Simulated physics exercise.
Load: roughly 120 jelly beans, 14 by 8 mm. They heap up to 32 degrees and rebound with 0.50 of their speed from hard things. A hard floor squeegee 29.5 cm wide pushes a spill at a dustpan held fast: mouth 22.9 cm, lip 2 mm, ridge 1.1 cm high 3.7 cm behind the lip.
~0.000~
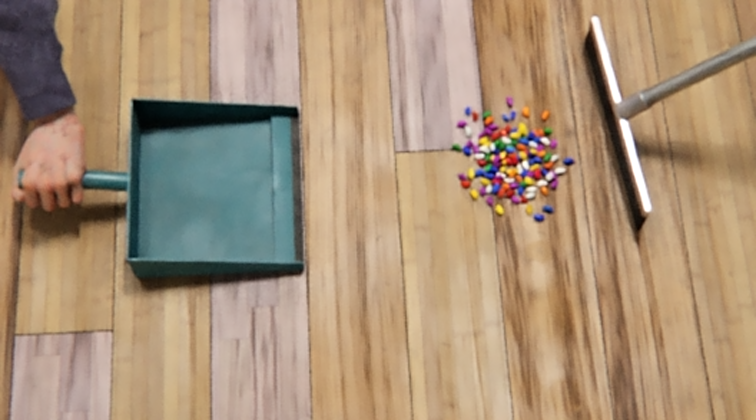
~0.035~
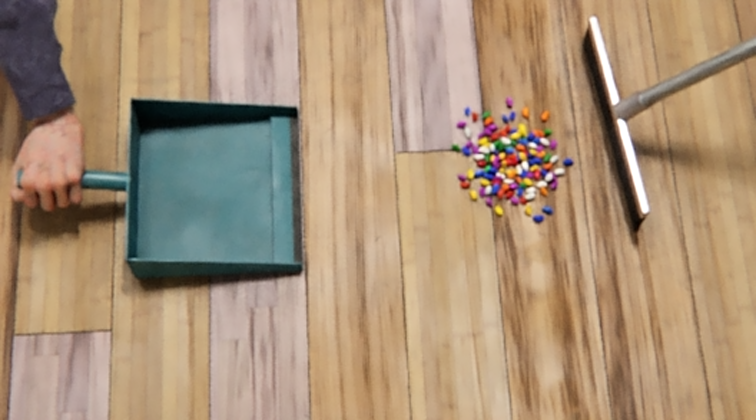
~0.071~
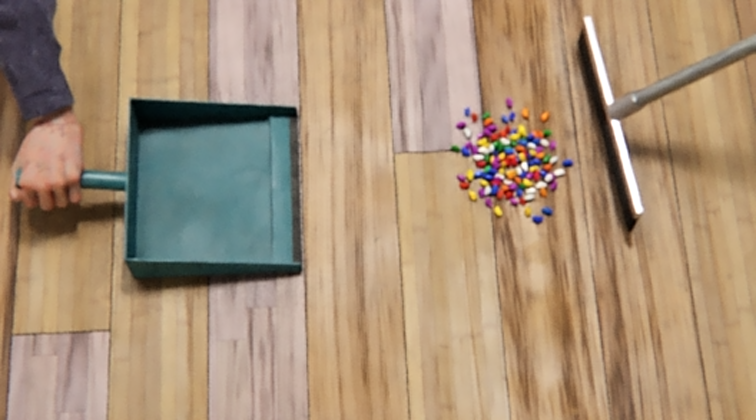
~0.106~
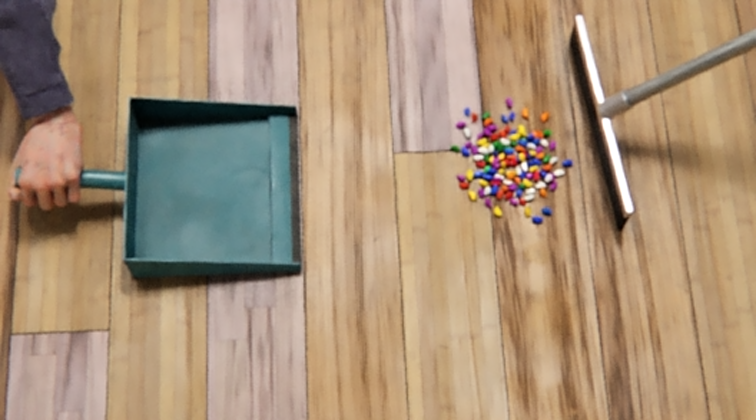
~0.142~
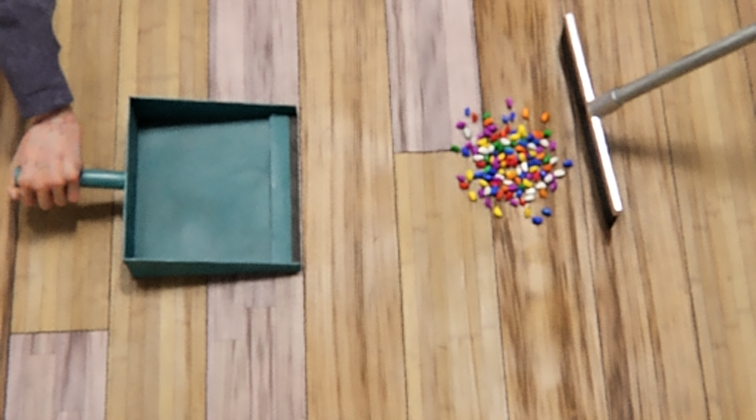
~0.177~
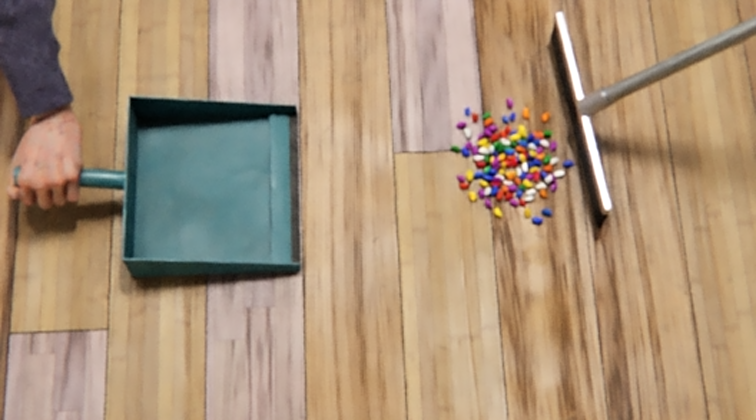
A hand held a green dustpan still on a wooden floor while a squeegee on a long pole slid left from the right side, drawing close to a scattered pile of colourful jelly beans that stayed put.
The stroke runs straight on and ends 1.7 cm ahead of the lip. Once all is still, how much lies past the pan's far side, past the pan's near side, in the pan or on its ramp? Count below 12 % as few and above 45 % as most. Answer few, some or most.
Far side: Some, near side: Few, pan: Few.
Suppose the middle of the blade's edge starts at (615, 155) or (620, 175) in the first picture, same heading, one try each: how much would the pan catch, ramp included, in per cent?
About 5 and 5 per cent.
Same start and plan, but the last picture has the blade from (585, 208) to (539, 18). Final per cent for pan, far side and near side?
Pan 5, far 20, near 10.
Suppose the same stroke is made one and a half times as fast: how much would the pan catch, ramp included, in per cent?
In that case some 5 per cent.
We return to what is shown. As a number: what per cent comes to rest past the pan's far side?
Some 25 per cent.
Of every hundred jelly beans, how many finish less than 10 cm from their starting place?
Roughly 5 per cent.
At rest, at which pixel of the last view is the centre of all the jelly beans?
Around (316, 152).
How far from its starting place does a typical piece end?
About 26 cm.
Then, at 0.60 s, middle of the blade 22 cm from the lip; 0 % over the lip, far side 10 %, near side 0 %.
After 0.88 s, middle of the blade 11 cm from the lip; 0 % over the lip, far side 15 %, near side 0 %.
Then, at 1.27 s, middle of the blade 3 cm from the lip; 0 % over the lip, far side 25 %, near side 0 %.
In the end, at 2.5 s, far side 25 %, near side 5 %, pan 0 %, in front of the lip or behind the blade 70 %.
